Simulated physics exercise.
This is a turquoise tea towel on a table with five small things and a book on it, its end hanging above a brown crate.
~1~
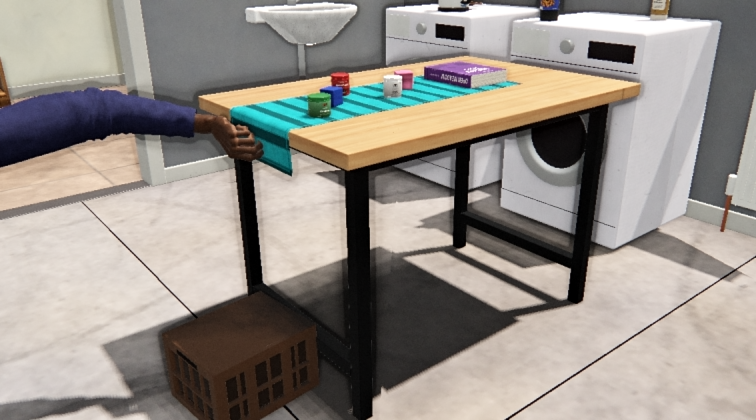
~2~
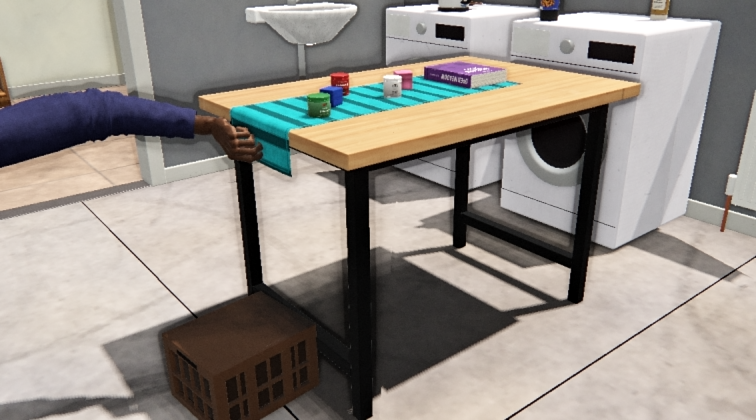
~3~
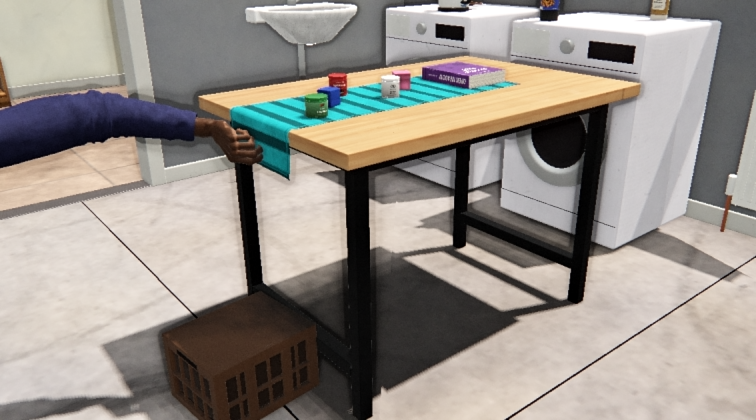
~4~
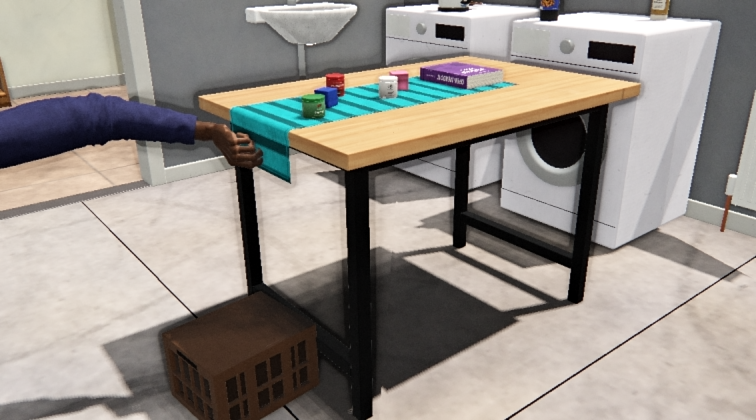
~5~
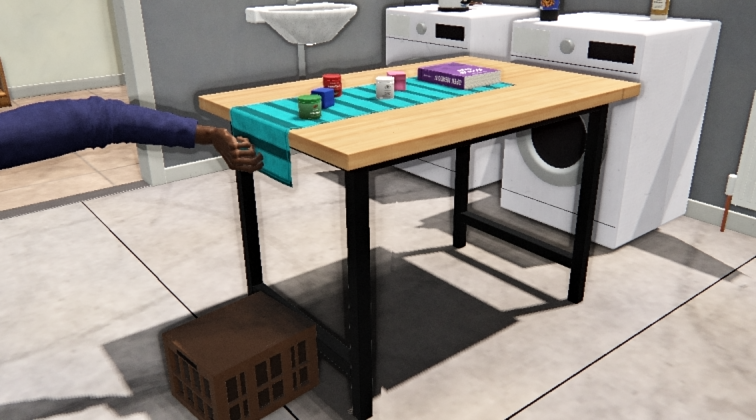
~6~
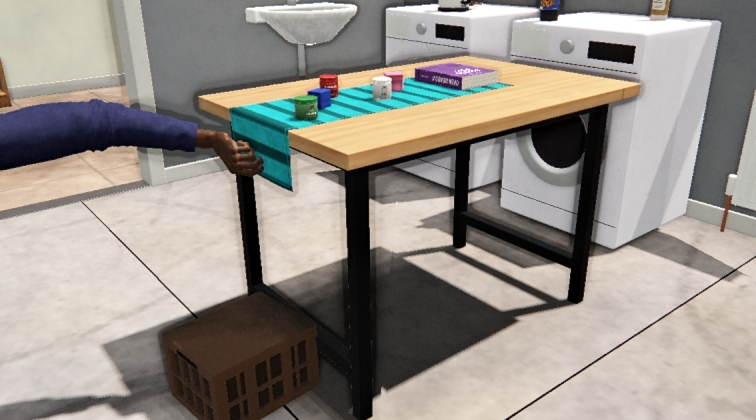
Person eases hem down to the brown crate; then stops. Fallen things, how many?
Four.
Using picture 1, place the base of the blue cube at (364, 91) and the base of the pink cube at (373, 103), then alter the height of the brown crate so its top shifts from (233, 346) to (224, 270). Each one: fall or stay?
In the end the blue cube is still on top and the pink cube is still on top.
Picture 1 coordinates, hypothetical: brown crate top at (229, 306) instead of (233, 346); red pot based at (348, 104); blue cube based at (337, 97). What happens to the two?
In the end the red pot gets dislodged; meanwhile the blue cube gets dislodged.
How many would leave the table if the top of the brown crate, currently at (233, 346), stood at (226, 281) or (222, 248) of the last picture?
The count: 2 and 1.
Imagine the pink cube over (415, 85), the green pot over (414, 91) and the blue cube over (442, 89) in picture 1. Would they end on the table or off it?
Looking at each one, the pink cube remains in position, the green pot remains in position and the blue cube remains in position.
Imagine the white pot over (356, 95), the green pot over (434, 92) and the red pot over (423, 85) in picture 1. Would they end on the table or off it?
The white pot is carried off; the green pot does not fall; the red pot stays on.
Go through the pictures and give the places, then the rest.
Hem (292, 177); green pot (319, 95); blue cube (331, 88); red pot (340, 74); white pot (393, 77); pink cube (403, 71); top of the crate (233, 347), in the first frame.
Hem (292, 177); green pot (319, 95), in the second frame.
Hem (290, 181); blue cube (329, 88), in the third frame.
Hem (291, 184); red pot (335, 75); top of the crate (233, 347), in the fourth frame.
Hem (293, 188); white pot (385, 78), in the fifth frame.
Hem (293, 192); green pot (306, 97); blue cube (319, 90); red pot (329, 76); white pot (382, 79); pink cube (393, 73), in the sixth frame.
Soon after, hem near (265, 258); green pot and blue cube gone.
Then, hem on the crate; green pot, blue cube, red pot and white pot gone.
At rest, hem on the crate; green pot, blue cube, red pot and white pot gone. The answer is four.
